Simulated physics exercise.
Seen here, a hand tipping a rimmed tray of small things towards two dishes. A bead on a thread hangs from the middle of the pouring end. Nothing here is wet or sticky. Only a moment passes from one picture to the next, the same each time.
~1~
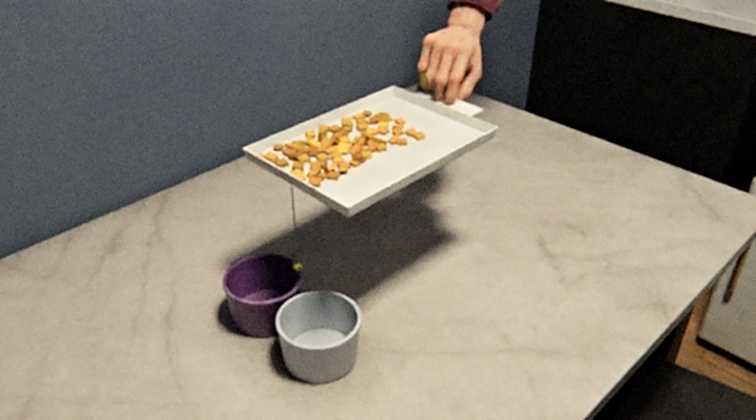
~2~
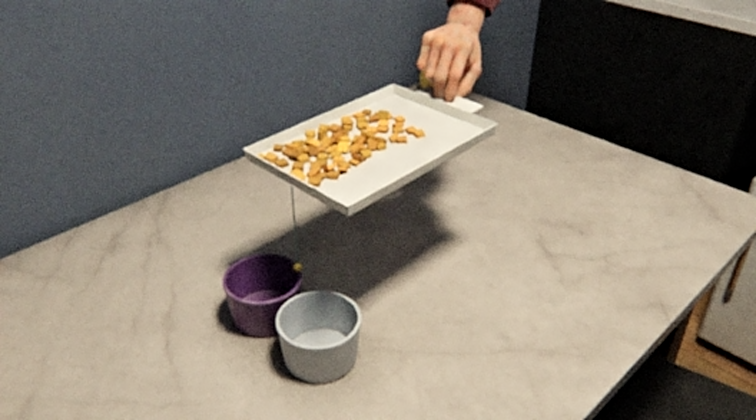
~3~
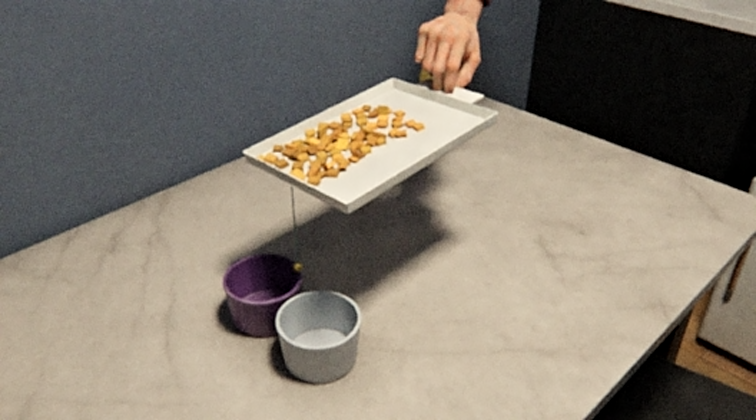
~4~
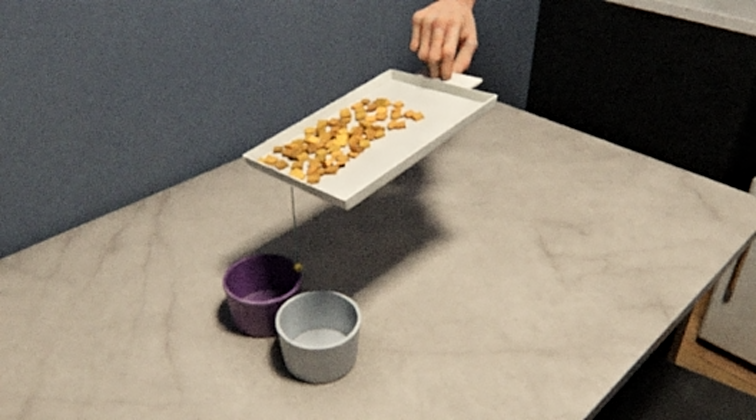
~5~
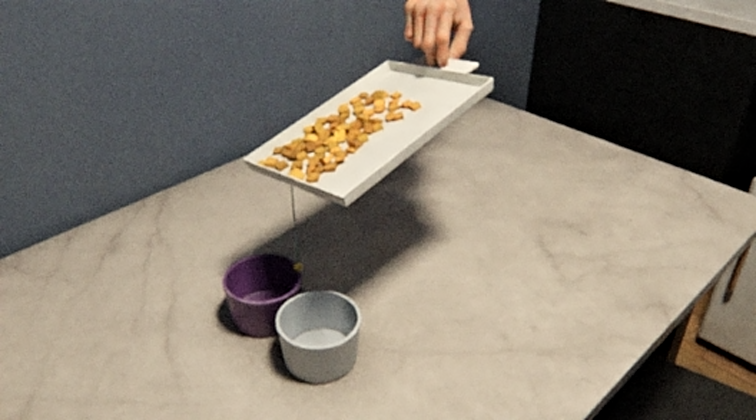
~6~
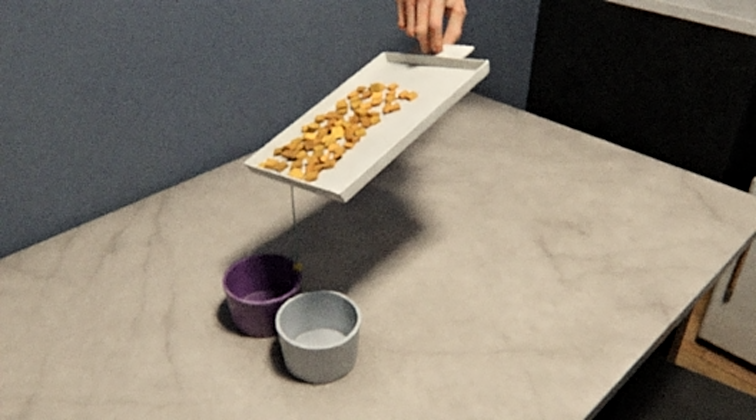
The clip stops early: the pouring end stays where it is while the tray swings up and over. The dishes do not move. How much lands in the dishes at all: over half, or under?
Caught overall: Less than half.
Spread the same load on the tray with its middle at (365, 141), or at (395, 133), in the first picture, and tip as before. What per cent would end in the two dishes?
First some 30, then 30 per cent.
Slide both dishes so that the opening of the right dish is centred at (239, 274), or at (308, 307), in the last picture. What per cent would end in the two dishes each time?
Roughly 30 per cent, and 60 per cent.
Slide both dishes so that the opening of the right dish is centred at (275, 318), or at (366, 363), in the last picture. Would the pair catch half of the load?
At the first place less than half, at the second less than half.
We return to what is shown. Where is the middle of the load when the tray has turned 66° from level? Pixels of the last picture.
Roughly at (285, 145).
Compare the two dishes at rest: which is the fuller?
The winner is the left one.
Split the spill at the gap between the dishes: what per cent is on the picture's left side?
Close to 80 per cent.
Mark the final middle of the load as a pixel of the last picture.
Around (257, 292).
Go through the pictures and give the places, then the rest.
The first picture shows corners of the pouring end at (246, 148) and (348, 205), level; middle of the load at (344, 148), cereal squares; left dish at (234, 310); right dish at (289, 354); bead on its thread at (298, 267).
The second picture shows corners of the pouring end at (246, 149) and (348, 205), level; middle of the load at (344, 147).
The third picture shows corners of the pouring end at (246, 151) and (347, 202), tipped barely, lowest at the left corner; middle of the load at (344, 144).
The fourth picture shows corners of the pouring end at (245, 155) and (345, 198), tipped a little, lowest at the left corner; middle of the load at (343, 140).
The fifth picture shows corners of the pouring end at (246, 159) and (342, 195), tipped clearly, lowest at the left corner; middle of the load at (341, 136).
The sixth picture shows corners of the pouring end at (246, 162) and (340, 192), tipped clearly, lowest at the left corner; middle of the load at (339, 132); left dish at (234, 310); right dish at (289, 354).
Soon, tray tipped steeply; nearly all on the tray; a small part in the air.
A while on, tray tipped past a quarter turn; most on the tray; a small part in the left dish; a small part outside both; a small part in the air.
Towards the end, tray tipped past a quarter turn; about a third in the left dish; about two thirds outside both.
Finally, tray tipped past a quarter turn; none in the right dish; about a third in the left dish; about two thirds outside both.
